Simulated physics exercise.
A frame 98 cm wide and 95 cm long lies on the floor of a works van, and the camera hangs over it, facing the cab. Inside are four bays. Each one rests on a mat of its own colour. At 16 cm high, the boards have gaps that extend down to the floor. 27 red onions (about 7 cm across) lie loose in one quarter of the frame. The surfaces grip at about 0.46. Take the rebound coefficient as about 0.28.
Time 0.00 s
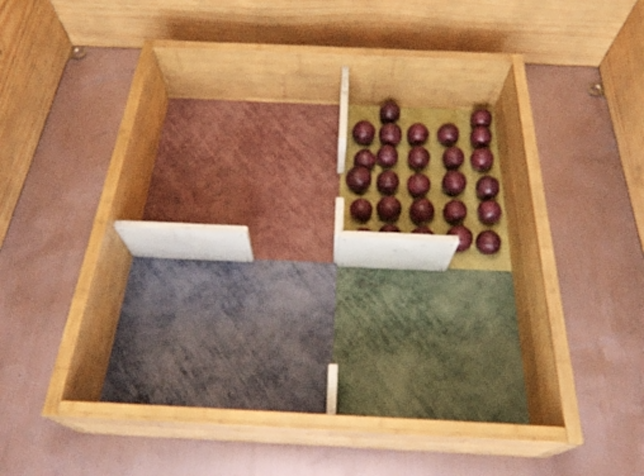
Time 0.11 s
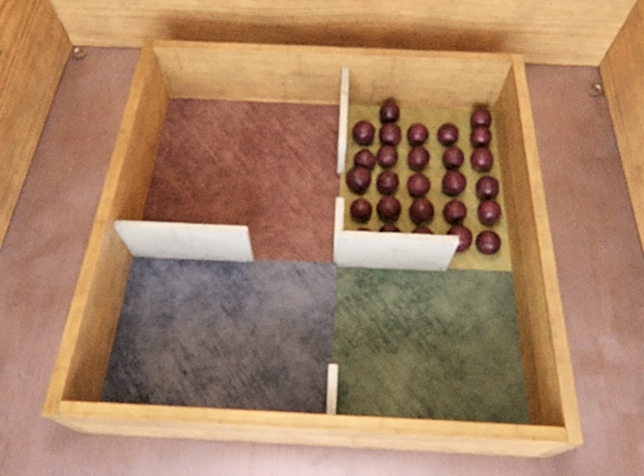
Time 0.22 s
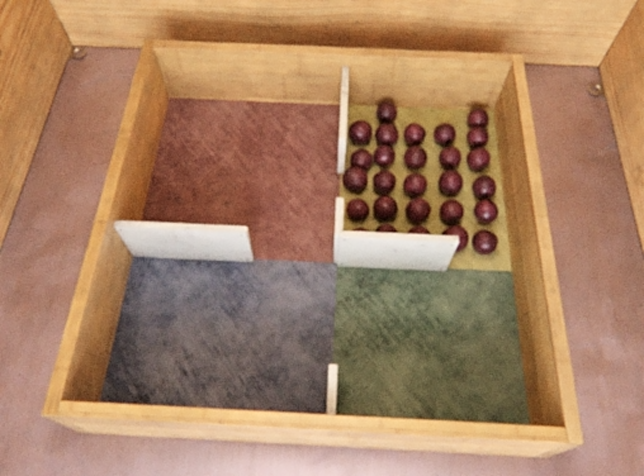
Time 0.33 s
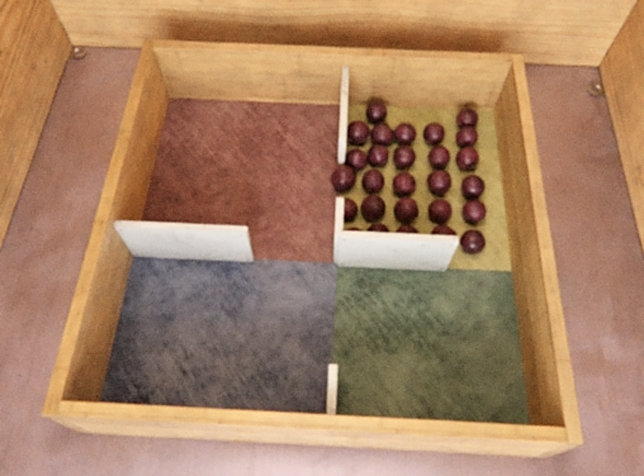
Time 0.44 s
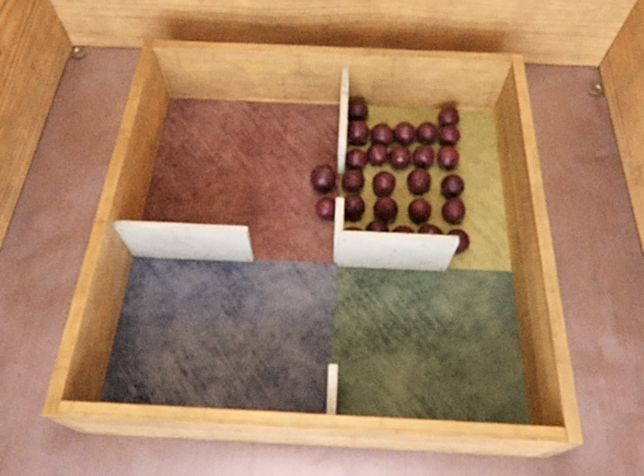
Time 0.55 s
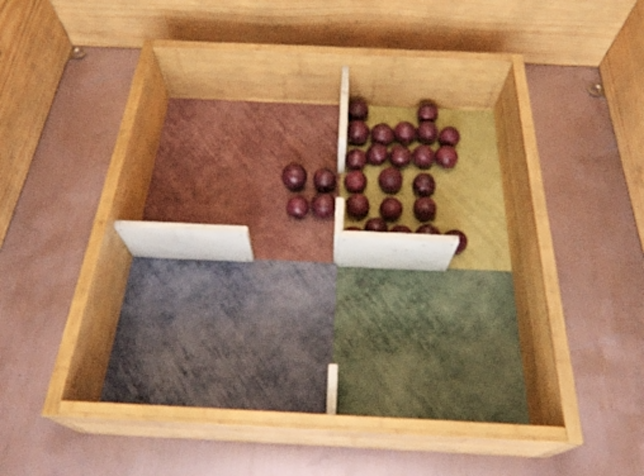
We see dark red onions clustered in the yellow bay of a wooden frame with four coloured bays; they sit still, then shift left, and a few roll through a gap in the white divider into the red bay.
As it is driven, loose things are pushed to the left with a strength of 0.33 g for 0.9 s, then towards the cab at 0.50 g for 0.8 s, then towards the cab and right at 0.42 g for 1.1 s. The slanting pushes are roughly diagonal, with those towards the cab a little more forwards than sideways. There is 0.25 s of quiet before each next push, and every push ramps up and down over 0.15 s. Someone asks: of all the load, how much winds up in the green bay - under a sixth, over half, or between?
Of all the load, under a sixth winds up in the green bay.
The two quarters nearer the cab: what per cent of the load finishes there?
Around 100 per cent.
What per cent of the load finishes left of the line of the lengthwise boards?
I'd say close to 40 per cent.
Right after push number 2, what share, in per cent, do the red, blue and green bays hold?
The split comes out as red 40 per cent, blue 0 per cent and green 0 per cent.
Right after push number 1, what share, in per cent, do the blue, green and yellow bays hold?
Per cent by bay - blue: 0, green: 0, yellow: 60.
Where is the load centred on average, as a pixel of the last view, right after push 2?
I'd put the average somewhere around (328, 127) in the last picture.
After push 1 (1.14 s), 10 in the red bay and 17 in the yellow bay.
After push 2 (2.19 s), 10 in the red bay and 17 in the yellow bay.
After push 3 (3.54 s), 10 in the red bay and 17 in the yellow bay.
Final count (at 3.84 s), 10 in the red bay and 17 in the yellow bay. Asked share, 0 of 27, 0 per cent.
